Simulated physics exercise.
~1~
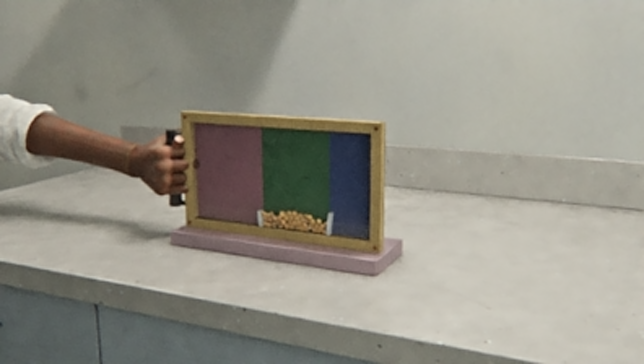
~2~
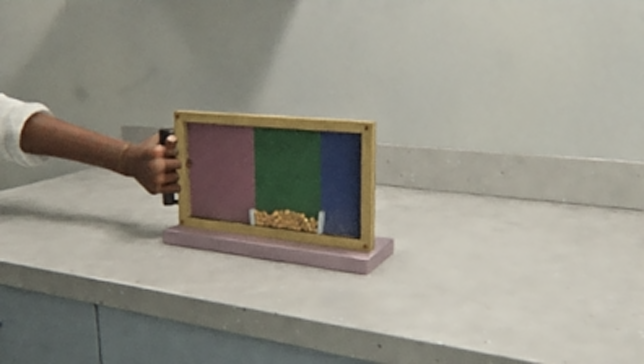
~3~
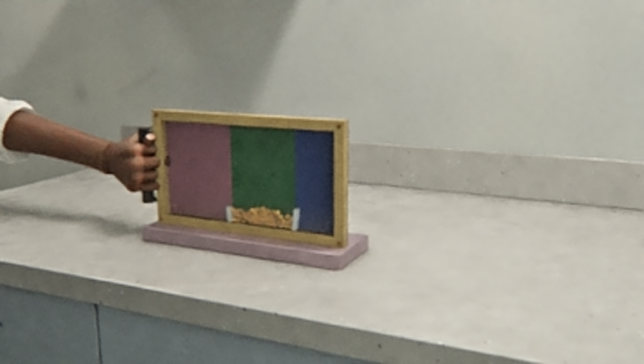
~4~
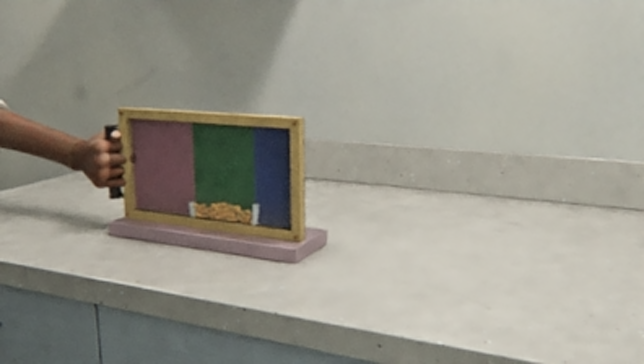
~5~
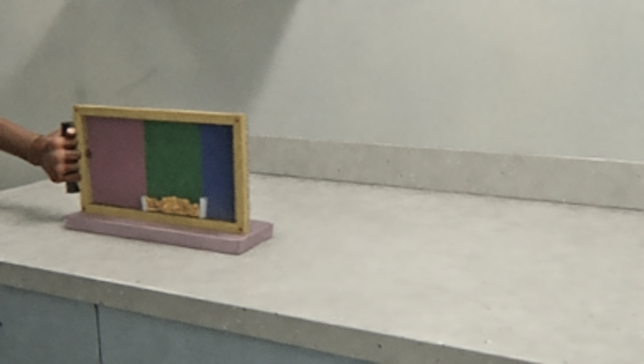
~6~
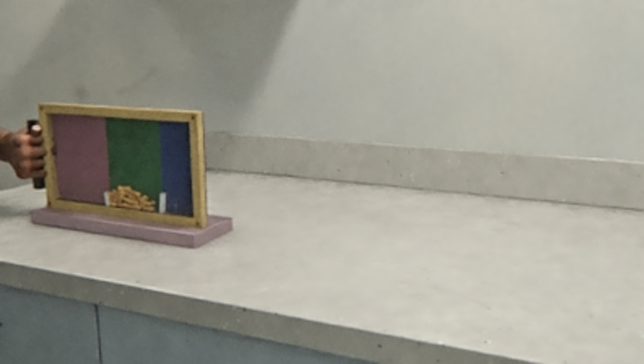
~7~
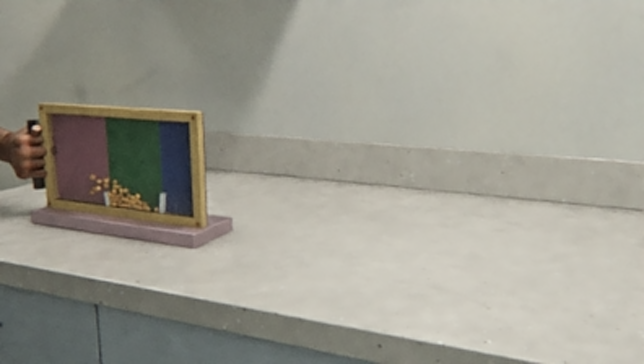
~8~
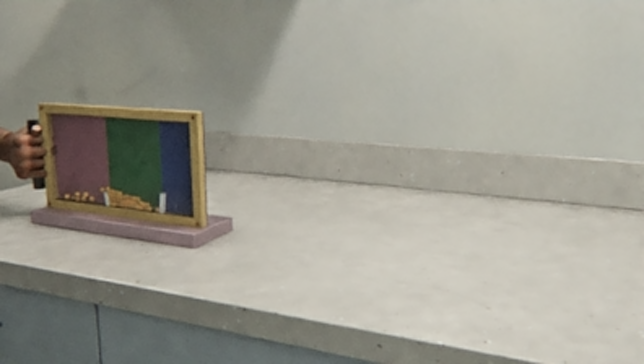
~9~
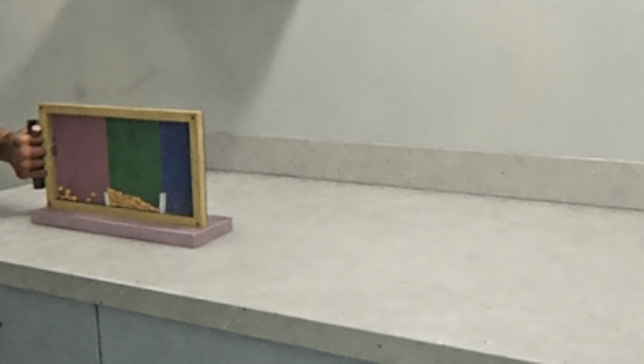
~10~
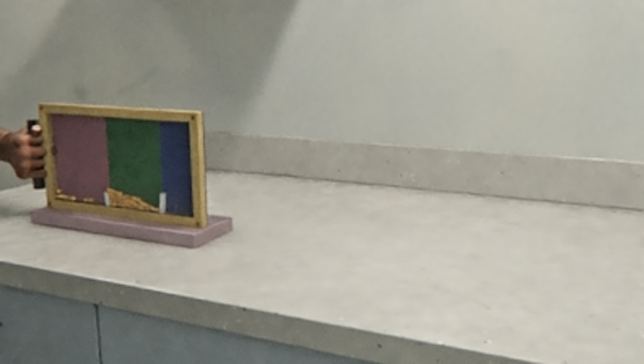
Hand sliding a wood-framed case left along a counter and stopping, beads spilling left from green strip into pink, then settling.
